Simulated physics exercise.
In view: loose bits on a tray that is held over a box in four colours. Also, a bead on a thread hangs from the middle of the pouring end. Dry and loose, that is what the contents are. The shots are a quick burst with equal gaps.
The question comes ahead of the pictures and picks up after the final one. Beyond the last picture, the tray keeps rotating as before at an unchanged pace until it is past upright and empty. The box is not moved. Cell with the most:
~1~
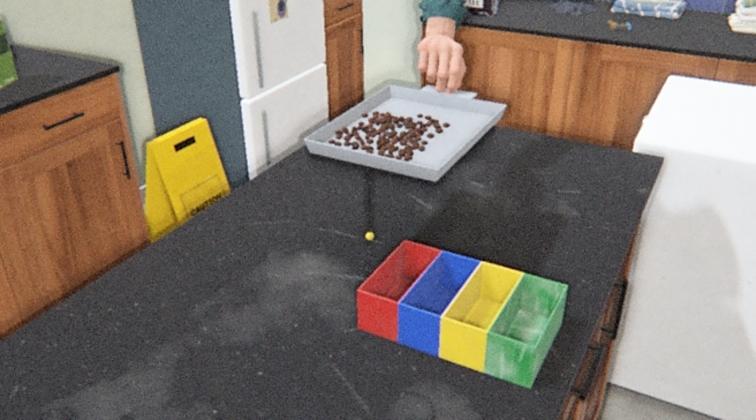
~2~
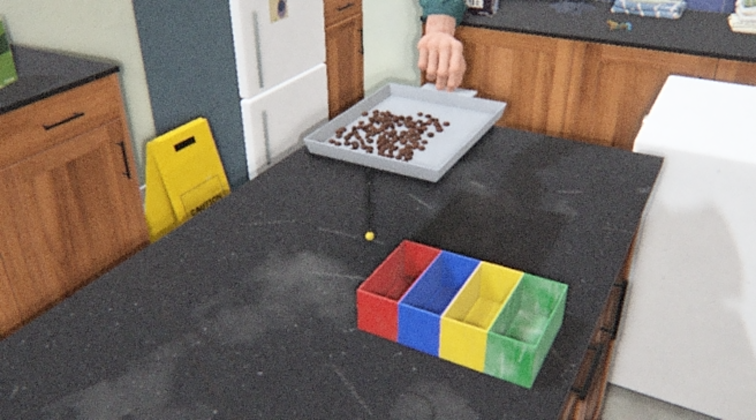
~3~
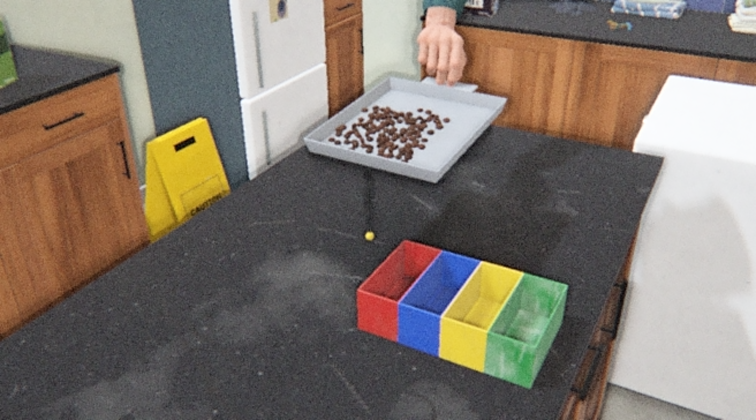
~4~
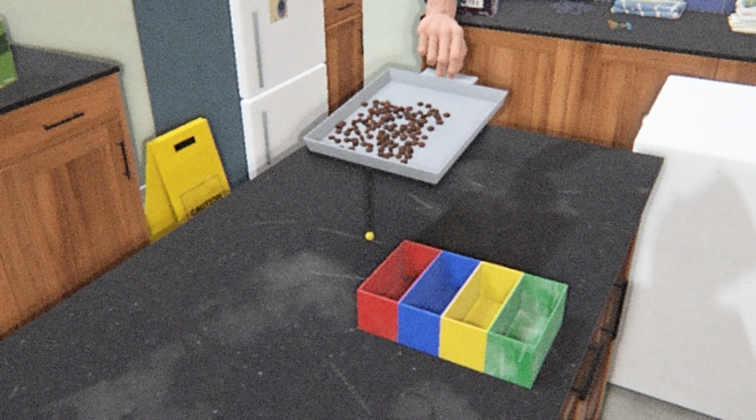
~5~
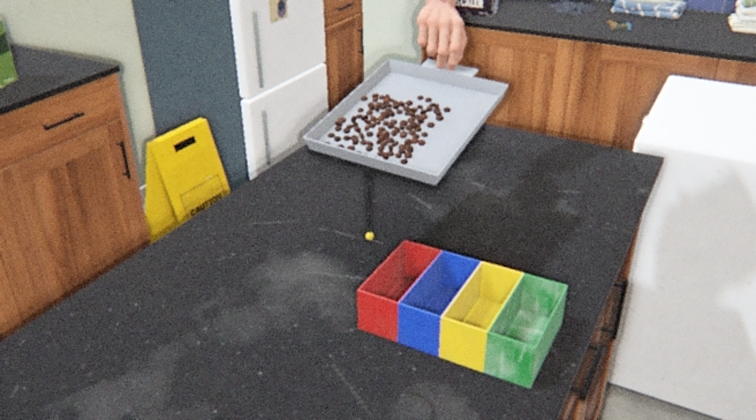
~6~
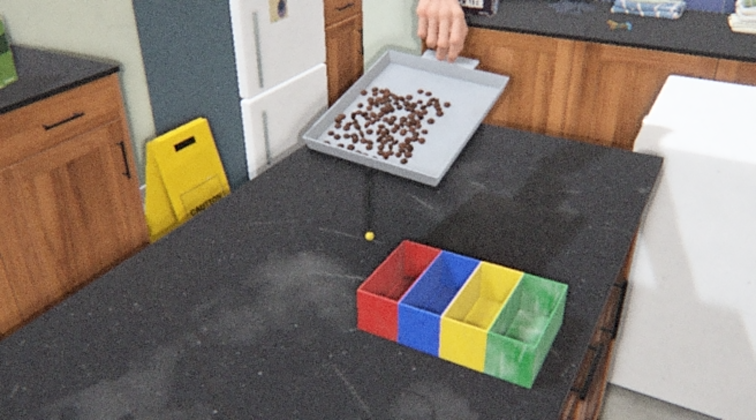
Red.
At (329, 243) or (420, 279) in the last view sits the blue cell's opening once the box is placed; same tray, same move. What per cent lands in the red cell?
It comes to roughly 0 per cent in one try and roughly 50 per cent in the next.
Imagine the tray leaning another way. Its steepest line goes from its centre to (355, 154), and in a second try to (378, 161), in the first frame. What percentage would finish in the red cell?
The first comes to 0 %, while the second comes to 20 %.
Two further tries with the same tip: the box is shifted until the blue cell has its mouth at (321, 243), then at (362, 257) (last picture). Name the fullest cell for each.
For the first spot I'd say green, and for the second spot the yellow one.
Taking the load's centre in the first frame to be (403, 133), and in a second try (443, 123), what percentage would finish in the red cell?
You'd see roughly 50 per cent first and roughly 60 per cent second.
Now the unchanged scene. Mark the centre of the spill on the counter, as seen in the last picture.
Approximately (337, 310).
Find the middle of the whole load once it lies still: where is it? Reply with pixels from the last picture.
I'd mark it at roughly (396, 308).
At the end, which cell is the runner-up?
Rank 2: The cell in blue.
Soon, tray tipped steeply; nearly all on the tray; a stray few falling or outside the box.
A while on, tray tipped right over; about two thirds on the tray; a small part in the red cell; a small part in the blue cell; about a quarter falling or outside the box.
Towards the end, tray tipped past a quarter turn; about half in the red cell; about a quarter in the blue cell; about a quarter falling or outside the box.
Finally, tray tipped past a quarter turn; about half in the red cell; about a quarter in the blue cell; none in the green cell; none in the yellow cell; about a quarter outside the box.
